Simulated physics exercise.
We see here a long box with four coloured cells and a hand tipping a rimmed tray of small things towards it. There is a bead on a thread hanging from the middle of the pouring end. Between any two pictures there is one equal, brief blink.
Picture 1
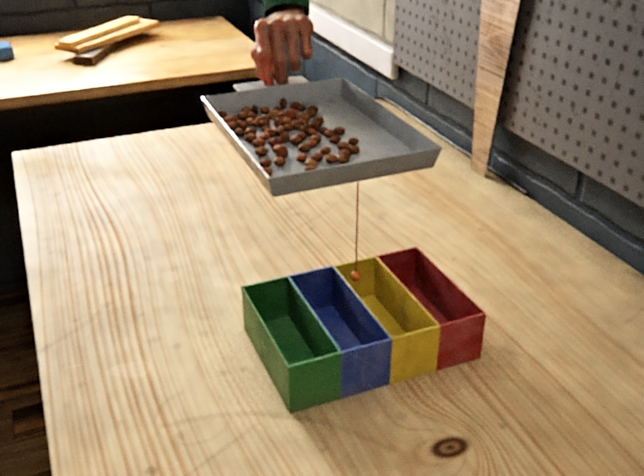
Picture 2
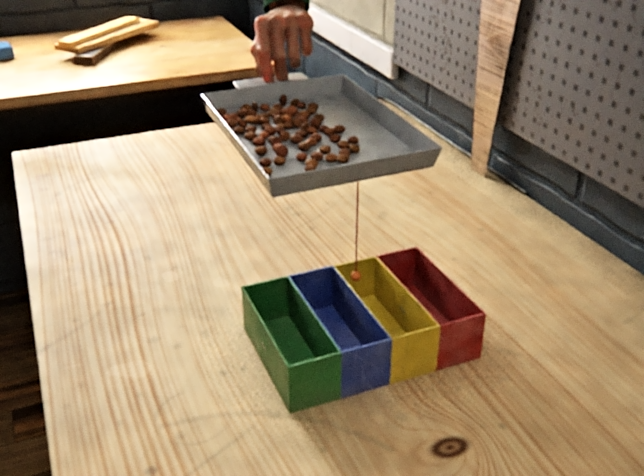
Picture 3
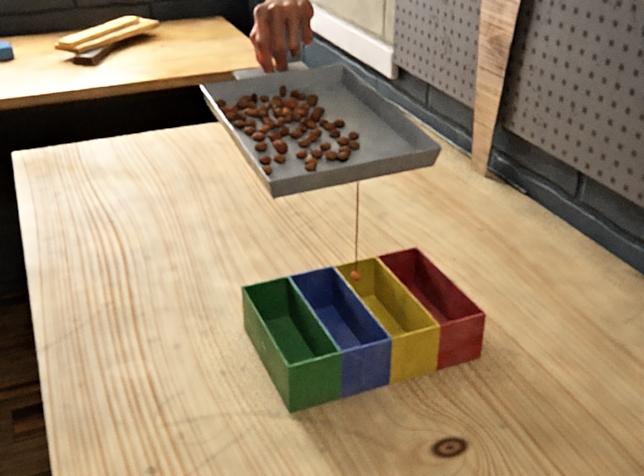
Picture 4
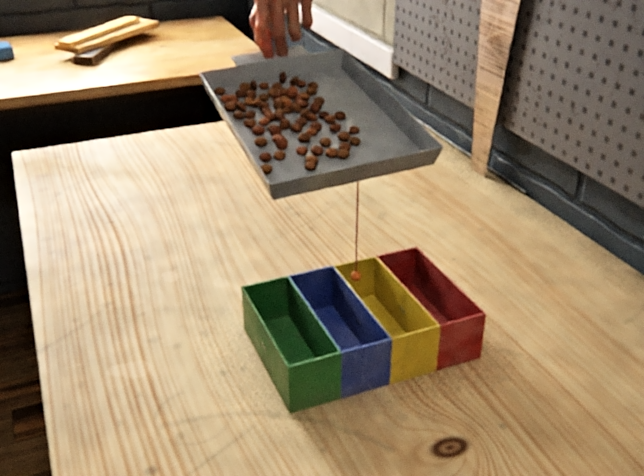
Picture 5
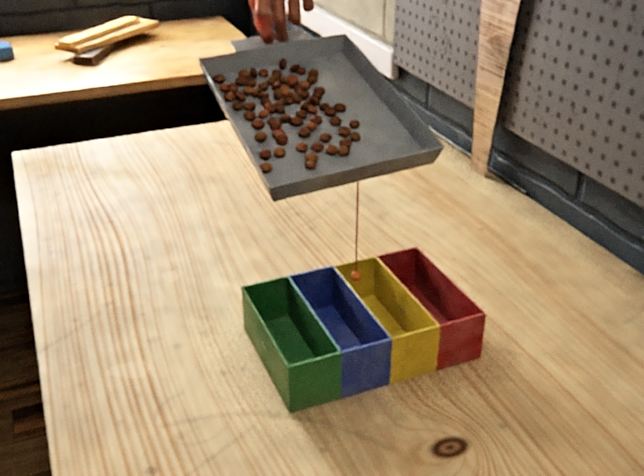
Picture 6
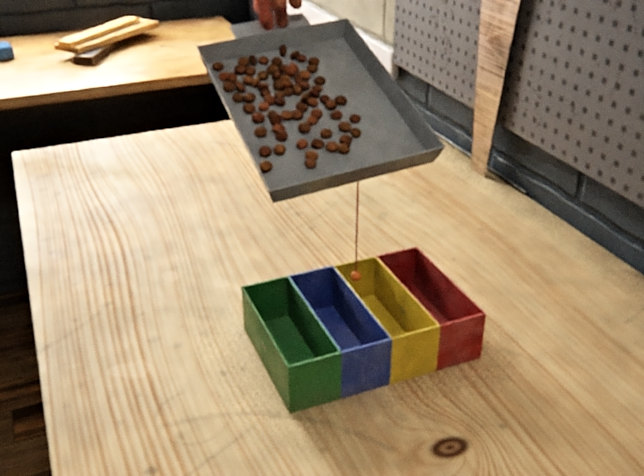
A grey rimmed tray of small brown pieces hangs in a hand above a pale wooden table in a workshop-like room, seen from slightly above by a still camera. Below it sits a box with green, blue, yellow and red cells from left to right, an orange bead hanging on a thread above it. The hand raises the tray's far side, gradually tilting it towards its near left corner.
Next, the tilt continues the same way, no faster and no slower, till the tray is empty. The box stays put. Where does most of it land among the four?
Most of it lands in the green cell.
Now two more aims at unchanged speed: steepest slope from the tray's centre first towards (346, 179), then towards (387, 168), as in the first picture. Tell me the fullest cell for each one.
Try 1 - the blue one. Try 2 - the red one.
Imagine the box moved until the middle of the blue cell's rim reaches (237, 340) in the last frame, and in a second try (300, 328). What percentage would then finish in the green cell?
Around 0 and then 10 per cent.
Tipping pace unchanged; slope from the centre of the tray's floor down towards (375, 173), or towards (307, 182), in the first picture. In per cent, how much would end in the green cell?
Shares, approx.: 0 %, then 80 %.
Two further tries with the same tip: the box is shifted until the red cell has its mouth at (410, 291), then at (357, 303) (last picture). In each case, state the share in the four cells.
The first yields 100 per cent and the second 100 per cent.
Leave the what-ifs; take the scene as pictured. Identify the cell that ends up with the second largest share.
Ranked second: The blue one.
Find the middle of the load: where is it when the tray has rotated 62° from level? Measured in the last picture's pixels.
The middle of the pieces lands at roughly (308, 171).
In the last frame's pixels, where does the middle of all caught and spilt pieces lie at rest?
Somewhere around (305, 363) in the final view.
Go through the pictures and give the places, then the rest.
Corners of the pouring end (273, 175) and (435, 146), level; middle of the load (289, 127), bits of dog kibble; bead on its thread (356, 276); green cell (315, 378); blue cell (366, 364); yellow cell (415, 350); red cell (461, 337), in the first frame.
Corners of the pouring end (273, 175) and (435, 146), level; middle of the load (288, 125), in the second frame.
Corners of the pouring end (273, 177) and (435, 145), tipped barely, lowest at the left corner; middle of the load (288, 119), in the third frame.
Corners of the pouring end (273, 180) and (436, 145), tipped a little, lowest at the left corner; middle of the load (288, 110), in the fourth frame.
Corners of the pouring end (273, 182) and (437, 144), tipped a little, lowest at the left corner; middle of the load (288, 101), in the fifth frame.
Corners of the pouring end (273, 185) and (438, 144), tipped clearly, lowest at the left corner; middle of the load (288, 92); green cell (315, 378); blue cell (366, 364); yellow cell (415, 350); red cell (461, 337), in the sixth frame.
Just after the last frame, tray tipped steeply; every one on the tray.
A moment on, tray tipped right over; roughly half on the tray; roughly a quarter in the green cell; about a tenth in the blue cell; about a tenth falling or outside the box.
Further on, tray tipped past a quarter turn; roughly two thirds in the green cell; roughly a third in the blue cell; about a tenth in the yellow cell; just a few falling or outside the box.
When it is over, tray tipped past a quarter turn; roughly two thirds in the green cell; roughly a third in the blue cell; about a tenth in the yellow cell; not one in the red cell; just a few outside the box.
